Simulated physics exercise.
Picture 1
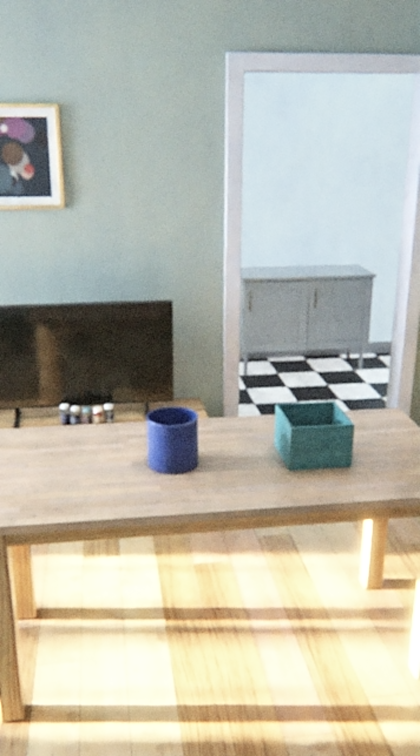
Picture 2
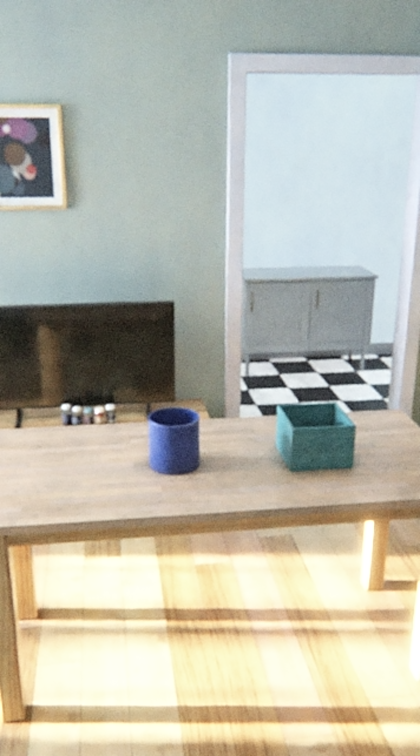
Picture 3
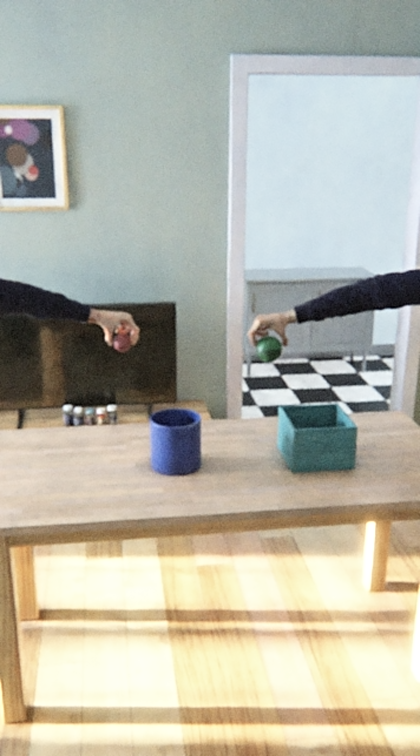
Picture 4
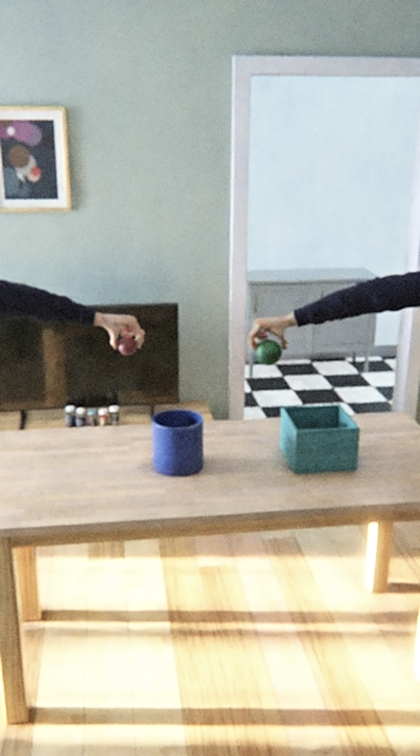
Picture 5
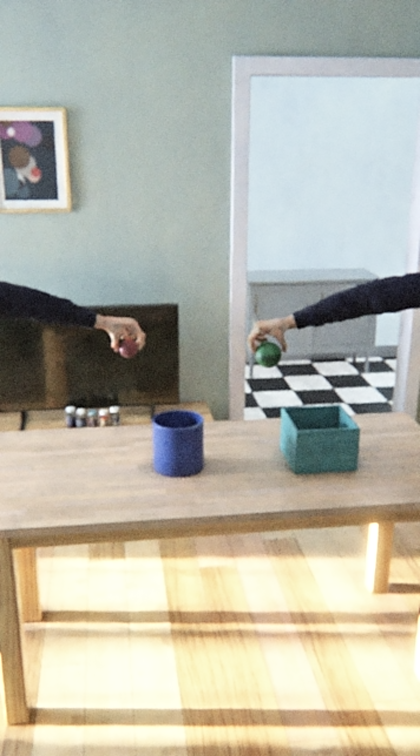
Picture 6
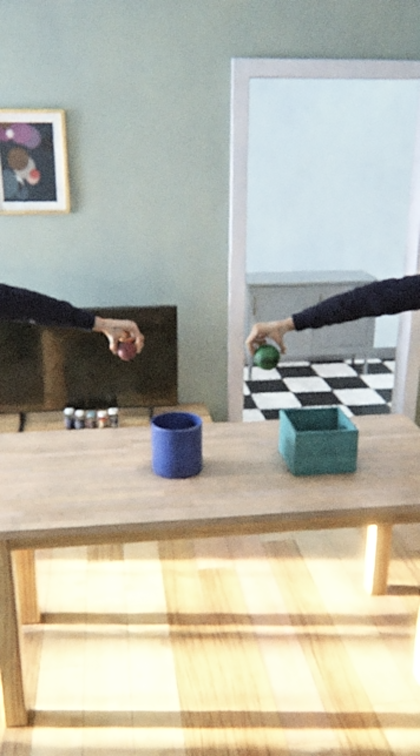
At first, a blue round pot and a teal square crate sit open on a wooden table, with nobody in view. Then two dark-sleeved arms are seen reaching in from either side, the left hand holding a red ball and the right a green one, and both stay almost still above the table.
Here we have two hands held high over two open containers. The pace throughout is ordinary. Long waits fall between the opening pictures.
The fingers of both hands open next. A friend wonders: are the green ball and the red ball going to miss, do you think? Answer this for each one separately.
As I see it, the green ball stays out; the red ball stays out.
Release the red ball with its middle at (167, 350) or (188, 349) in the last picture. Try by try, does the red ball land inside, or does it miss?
Well, it gets in the first time and gets in the second time.
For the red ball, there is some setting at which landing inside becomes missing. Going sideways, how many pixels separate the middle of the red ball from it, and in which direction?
Rightward, near 24 pixels.
Then, 0.16 s later than the last frame, green ball shifted about its own width near (267, 378); red ball shifted about its own width near (128, 372).
Then, 0.26 s later than the last frame, green ball dropping near (265, 425); red ball dropping near (129, 421).
Then, 0.34 s later than the last frame, green ball fallen near (264, 448); red ball fallen near (131, 462).
When it is over, the green ball ends up outside, near (264, 452); the red ball ends up outside, near (131, 463).
